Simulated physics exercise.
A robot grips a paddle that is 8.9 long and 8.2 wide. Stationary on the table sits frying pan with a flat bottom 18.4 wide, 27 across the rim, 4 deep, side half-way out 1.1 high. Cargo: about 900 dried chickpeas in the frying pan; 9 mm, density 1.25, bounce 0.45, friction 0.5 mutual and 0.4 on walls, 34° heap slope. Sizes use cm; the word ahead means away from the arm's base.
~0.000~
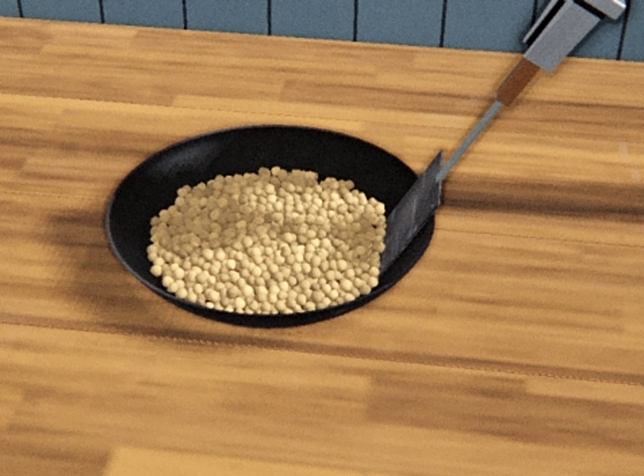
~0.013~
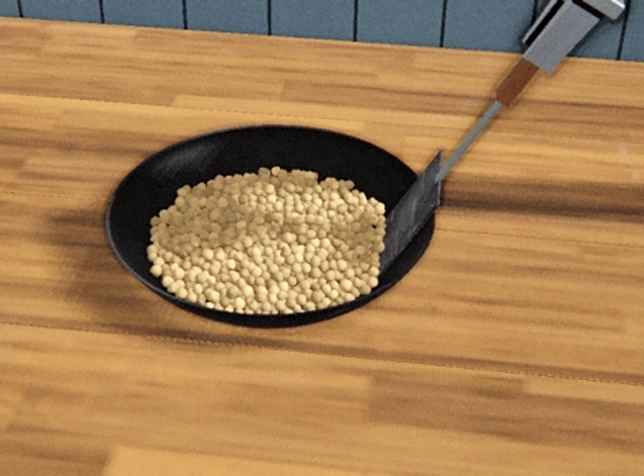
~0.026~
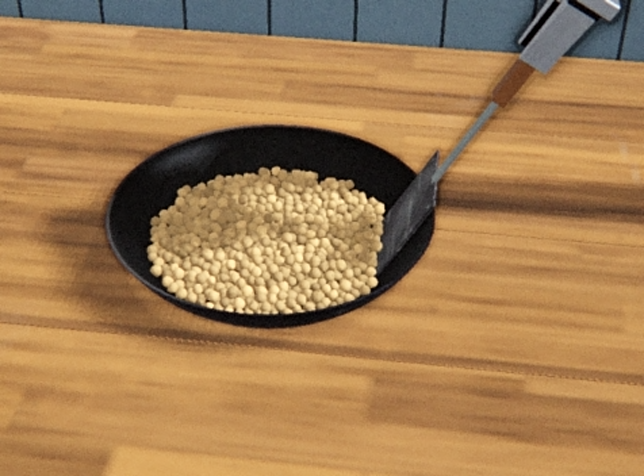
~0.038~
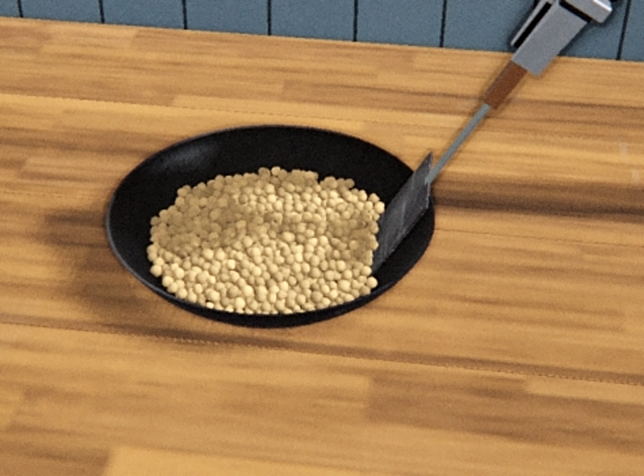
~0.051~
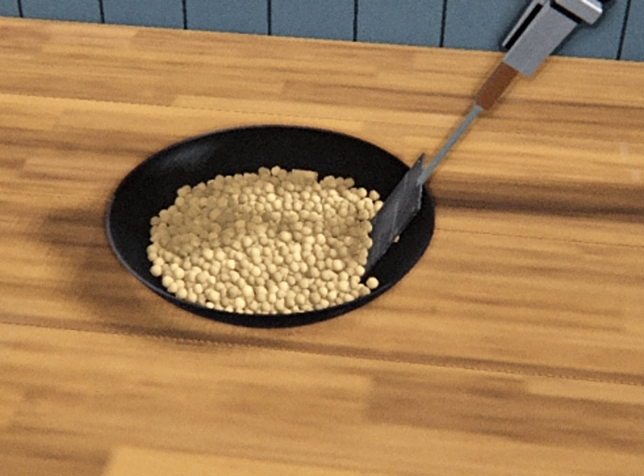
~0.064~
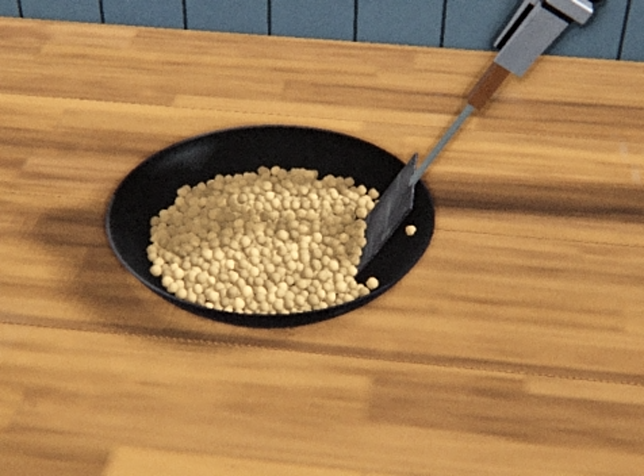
A black frying pan holding a broad heap of pale, beige dried chickpeas sits on a light brown wooden table, seen from above at an angle, with blue panelling behind. A dark paddle on a thin grey rod, with a brown collar and a grey machine part, reaches in from the upper right. The paddle slides slightly left against the heap's right edge, shifting a few chickpeas, while the pan and view stay still.
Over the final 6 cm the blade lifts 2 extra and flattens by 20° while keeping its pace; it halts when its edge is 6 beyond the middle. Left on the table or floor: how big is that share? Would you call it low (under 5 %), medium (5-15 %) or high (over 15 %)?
I would call it low.
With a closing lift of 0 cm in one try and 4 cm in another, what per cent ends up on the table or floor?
First try around 0 percent, second try around 0 percent.
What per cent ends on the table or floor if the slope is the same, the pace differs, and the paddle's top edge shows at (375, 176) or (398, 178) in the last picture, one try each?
About 5 and 0 percent.
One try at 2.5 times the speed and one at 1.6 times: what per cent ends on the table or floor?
The two tries give about 5 and 0 in a hundred.
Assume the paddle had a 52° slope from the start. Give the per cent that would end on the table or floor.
It would then be close to 0 %.
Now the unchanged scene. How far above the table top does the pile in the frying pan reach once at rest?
Roughly 5.0 centimetres.
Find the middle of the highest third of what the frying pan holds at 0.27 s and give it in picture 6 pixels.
I'd put it close to (214, 221).
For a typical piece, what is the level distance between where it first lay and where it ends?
Near 3 cm, measured level.
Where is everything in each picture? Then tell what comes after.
In the first picture, paddle top edge at (441, 176), sloping 61°; upper third of the load around (272, 229), from x 155 to 380, top at y 170; 900 in the frying pan.
In the second picture, paddle top edge at (440, 176), sloping 61°; upper third of the load around (272, 229), from x 155 to 380, top at y 170.
In the third picture, paddle top edge at (436, 177), sloping 61°; upper third of the load around (273, 229), from x 155 to 380, top at y 170.
In the fourth picture, paddle top edge at (429, 179), sloping 61°; upper third of the load around (277, 229), from x 155 to 380, top at y 170.
In the fifth picture, paddle top edge at (422, 179), sloping 61°; upper third of the load around (281, 228), from x 155 to 395, top at y 170.
In the sixth picture, paddle top edge at (414, 179), sloping 61°; upper third of the load around (281, 228), from x 155 to 410, top at y 170; 900 in the frying pan.
After 0.17 s, sloping 61°, highest piece 6 above the table; 899 in the frying pan, 1 on the blade or in flight.
After 0.27 s, sloping 52°, highest piece 4 above the table; 899 in the frying pan, 1 on the table or floor.
After 0.52 s, sloping 41°, highest piece 5 above the table; 899 in the frying pan, 1 on the table or floor.
After 1.57 s, sloping 41°, highest piece 5 above the table; 899 in the frying pan, 1 on the table or floor.
At rest, 899 in the frying pan, 1 on the table or floor. That is 0 % on the table or floor.
